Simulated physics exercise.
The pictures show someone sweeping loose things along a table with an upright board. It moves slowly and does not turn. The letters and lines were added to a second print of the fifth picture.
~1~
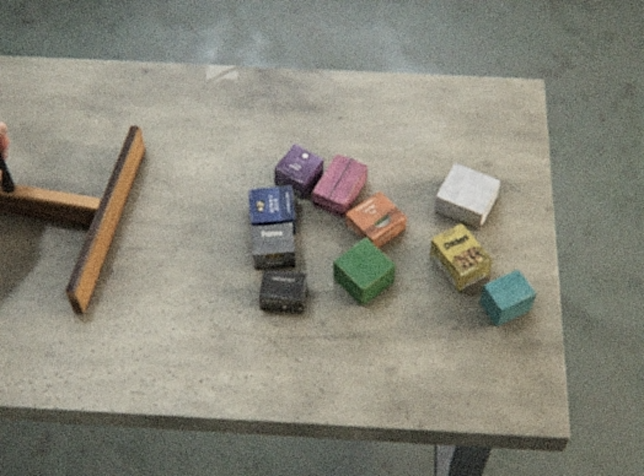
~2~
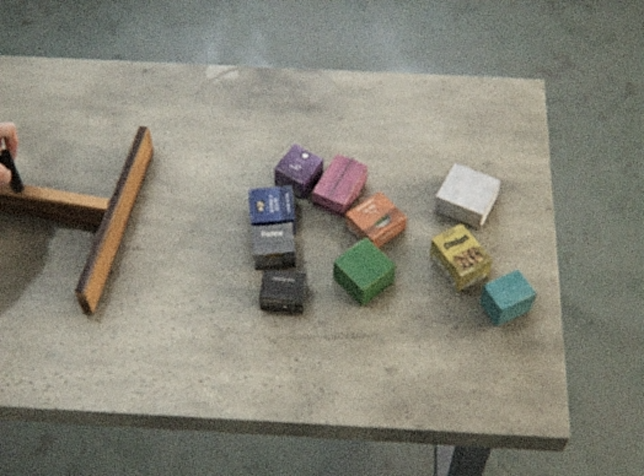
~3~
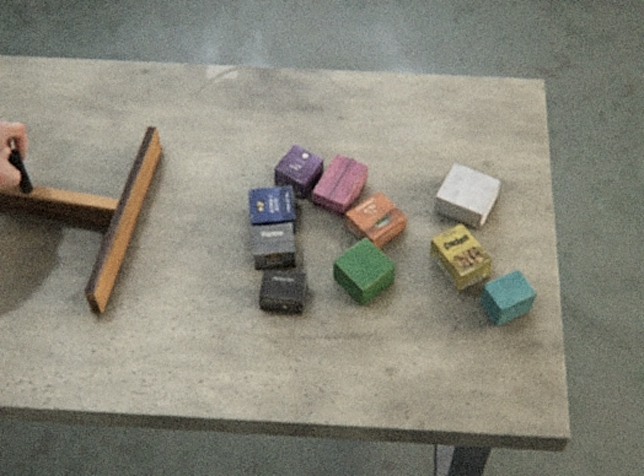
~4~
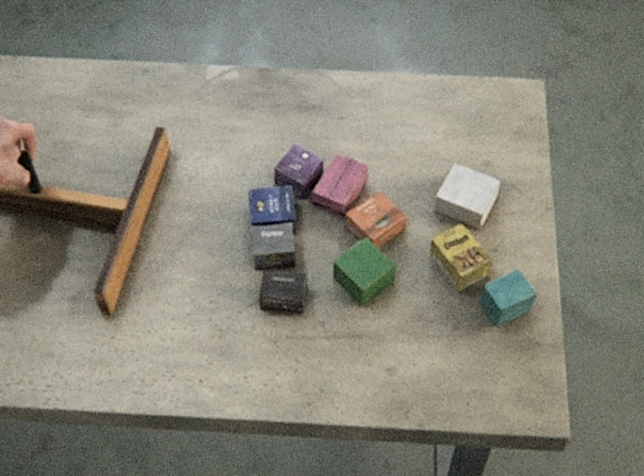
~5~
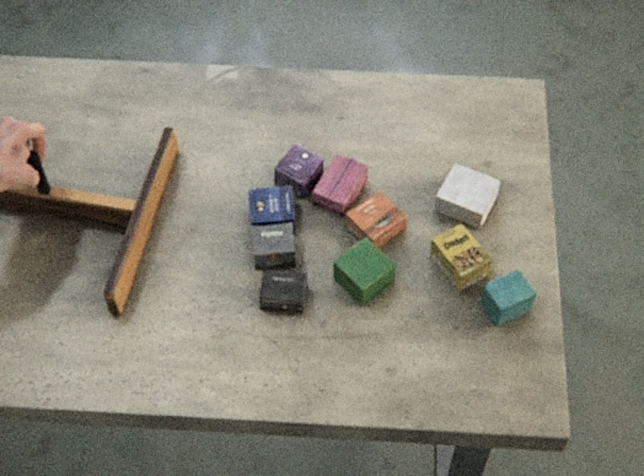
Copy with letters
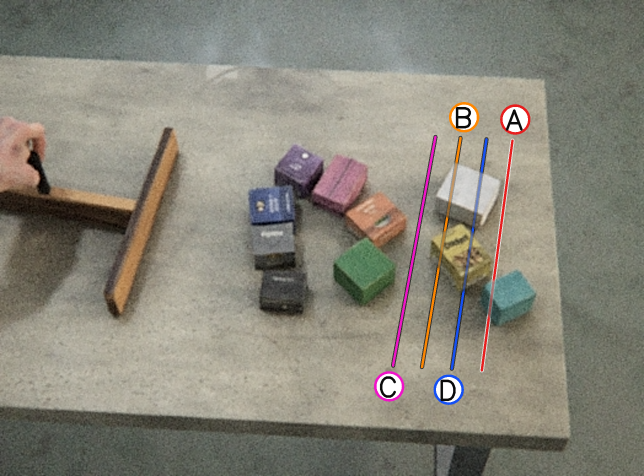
A hand slowly slides an upright wooden board rightward across a table holding colourful small boxes.
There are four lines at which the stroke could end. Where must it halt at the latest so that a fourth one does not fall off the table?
The farthest such stop is D.
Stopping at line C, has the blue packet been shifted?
Yes.
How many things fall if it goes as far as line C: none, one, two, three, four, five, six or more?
By then, none.
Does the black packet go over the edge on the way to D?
No.
On the marked copy, A at (498, 247); B at (443, 244); C at (416, 243); D at (470, 246).
Following D. Soon after the start, board (257, 212); grey packet (279, 250); blue packet (291, 214).
Later, board (376, 218); turquoise block (512, 302); yellow box (496, 266).
In the end, board (470, 222); yellow box over the edge; white block over the edge; two fallen.
As for the rest, A drops five; B is within the limit but short; C is within the limit but short.
